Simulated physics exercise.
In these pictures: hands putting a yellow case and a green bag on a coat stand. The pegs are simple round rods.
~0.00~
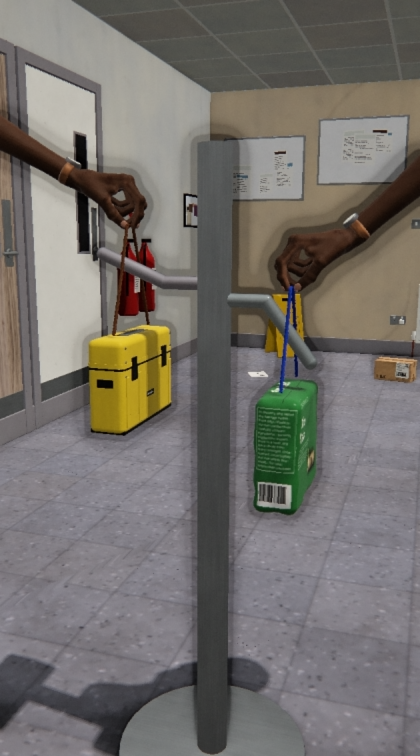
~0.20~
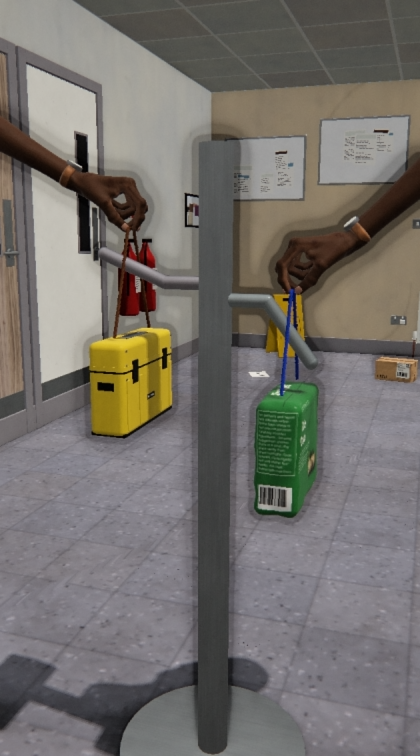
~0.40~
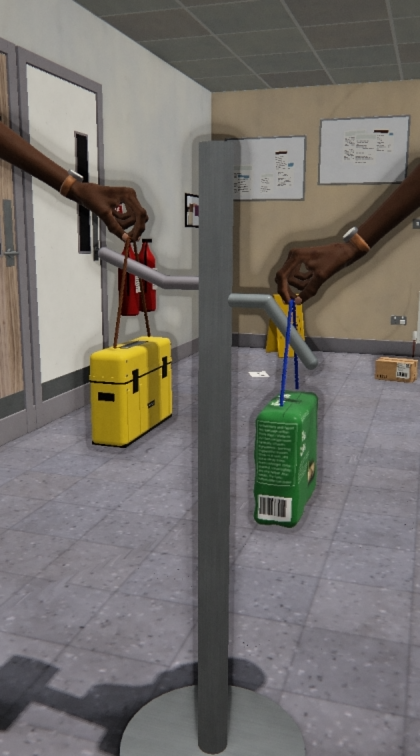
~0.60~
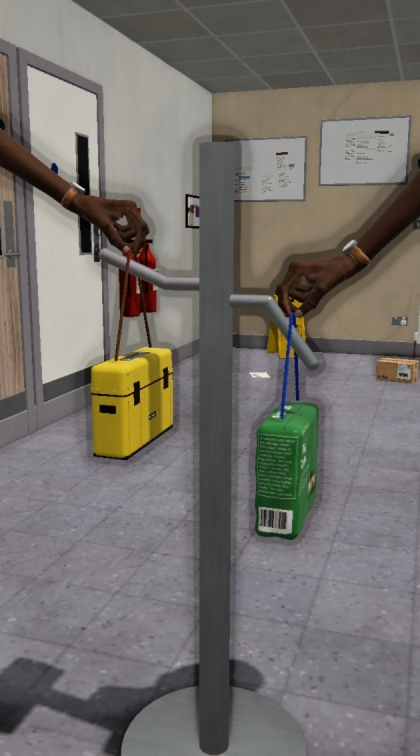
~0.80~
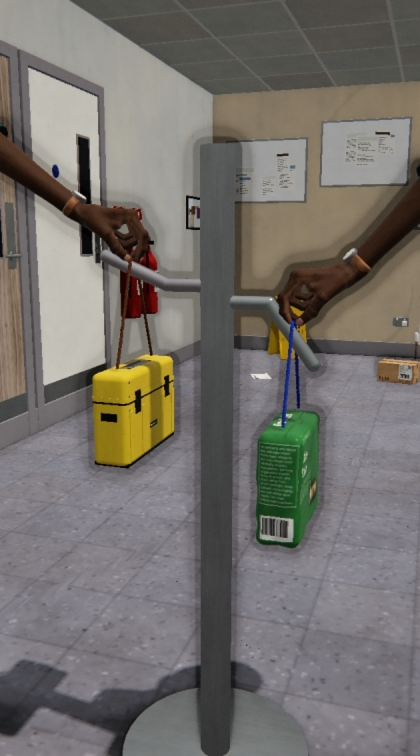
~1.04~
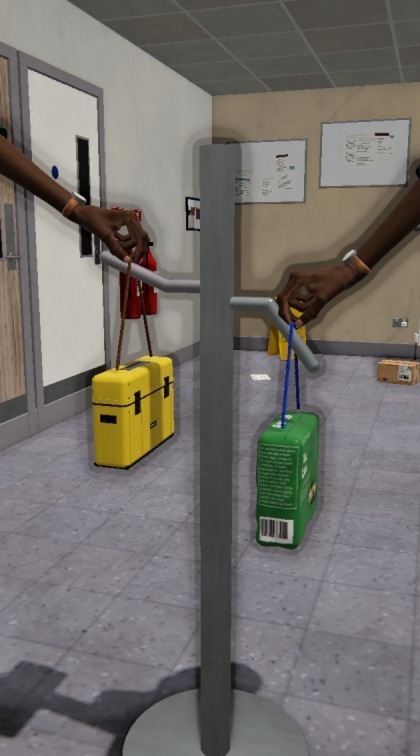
In a tiled-floor room, two hands slowly lowering a yellow case and a green container by cords beside a grey stand.
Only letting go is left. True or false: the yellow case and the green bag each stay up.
For the yellow case, true; for the green bag, false.
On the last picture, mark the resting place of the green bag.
It settles close to (238, 747).
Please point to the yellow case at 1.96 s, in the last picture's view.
At that moment it is close to (186, 429).
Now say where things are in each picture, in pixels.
In the first frame, yellow case (133, 376); green bag (288, 442); left peg tip (103, 254); right peg tip (311, 363).
In the second frame, yellow case (134, 379); green bag (288, 445).
In the third frame, yellow case (134, 388); green bag (288, 455).
In the fourth frame, yellow case (135, 399); green bag (289, 466).
In the fifth frame, yellow case (137, 407); green bag (290, 474).
In the sixth frame, yellow case (136, 409); green bag (290, 475); left peg tip (106, 258), pointing up; right peg tip (313, 366), sloping steeply down.
Around 1.54 s, yellow case hanging from its loop near (173, 428); green bag on the floor near (256, 723).
Around 1.96 s, yellow case hanging from its loop near (186, 429); green bag on the floor near (221, 731).
Finally, yellow case hanging from its loop near (178, 428); green bag on the floor near (237, 747). The yellow case remains on its peg and the green bag slips off its peg.
